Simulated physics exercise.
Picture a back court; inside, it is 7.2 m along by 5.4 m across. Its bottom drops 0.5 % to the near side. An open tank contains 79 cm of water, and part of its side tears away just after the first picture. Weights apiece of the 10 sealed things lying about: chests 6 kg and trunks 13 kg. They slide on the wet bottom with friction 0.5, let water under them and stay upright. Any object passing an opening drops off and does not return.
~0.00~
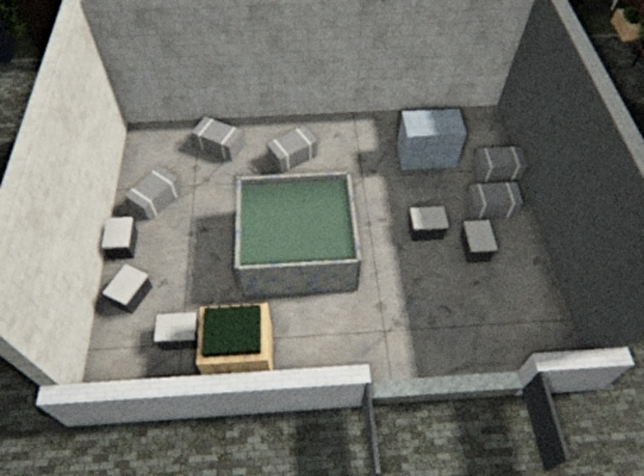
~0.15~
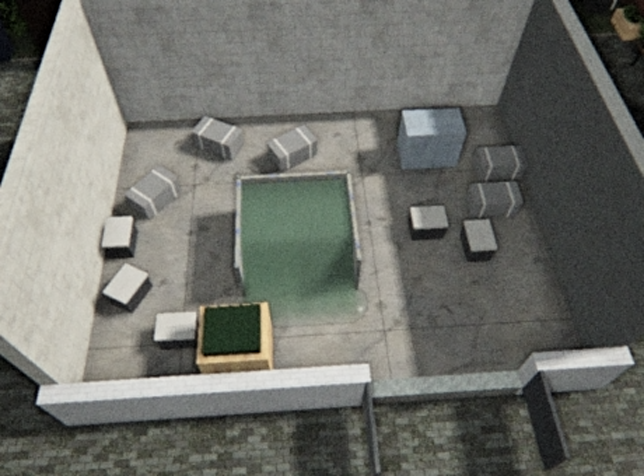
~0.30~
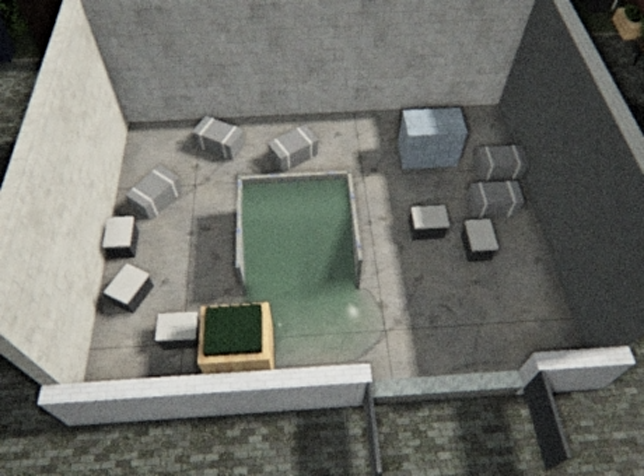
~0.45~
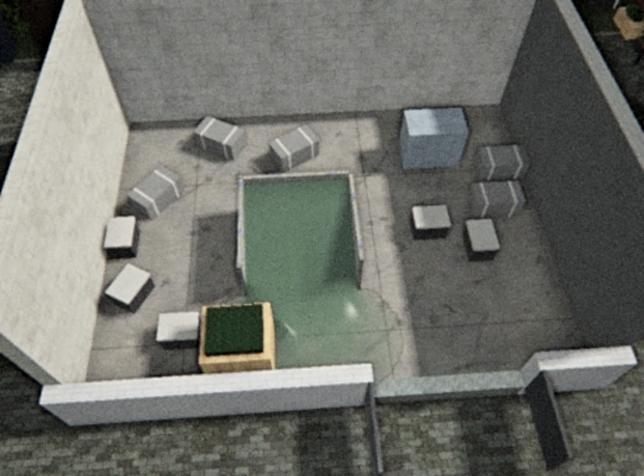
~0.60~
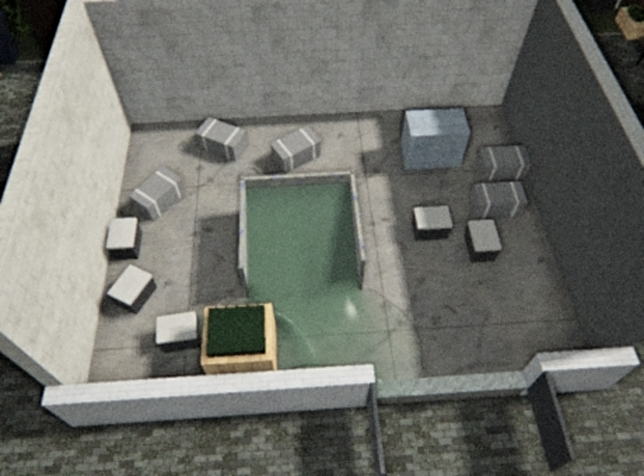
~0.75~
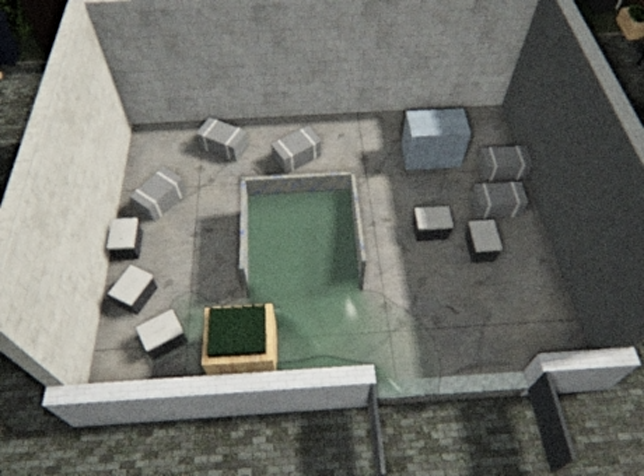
In a walled court, water spreads from an open tank and nudges one pale box.
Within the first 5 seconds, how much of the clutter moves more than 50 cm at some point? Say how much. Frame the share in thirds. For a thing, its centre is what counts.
Two thirds and up.
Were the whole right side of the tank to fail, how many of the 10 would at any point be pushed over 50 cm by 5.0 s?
Result: 5 of them.
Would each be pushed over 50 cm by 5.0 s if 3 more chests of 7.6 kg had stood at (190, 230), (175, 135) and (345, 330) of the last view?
Note, in sequence: Under threshold; under threshold; over threshold.
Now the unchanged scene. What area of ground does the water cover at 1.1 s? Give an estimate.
About 9.5 m2 is covered.
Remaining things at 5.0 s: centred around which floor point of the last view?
They're centred close to (305, 174).
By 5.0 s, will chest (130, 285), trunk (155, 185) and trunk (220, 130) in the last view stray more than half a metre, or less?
First exceeding it, second exceeding it, third falling below it.
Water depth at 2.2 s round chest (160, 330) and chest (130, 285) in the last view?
Around 17 cm and 10 cm.
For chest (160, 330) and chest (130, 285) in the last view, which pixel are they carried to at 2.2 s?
First near (97, 327), second near (116, 239).
After 1.1 s 1 of 10 are over 50 cm from their spots; 0 afloat.
After 2.2 s 2 of 10 are over 50 cm from their spots; 3 afloat.
After 3.5 s 5 of 10 are over 50 cm from their spots; 4 afloat.
After 5.0 s 7 of 10 are over 50 cm from their spots, and 7 have been at some point; 5 afloat.
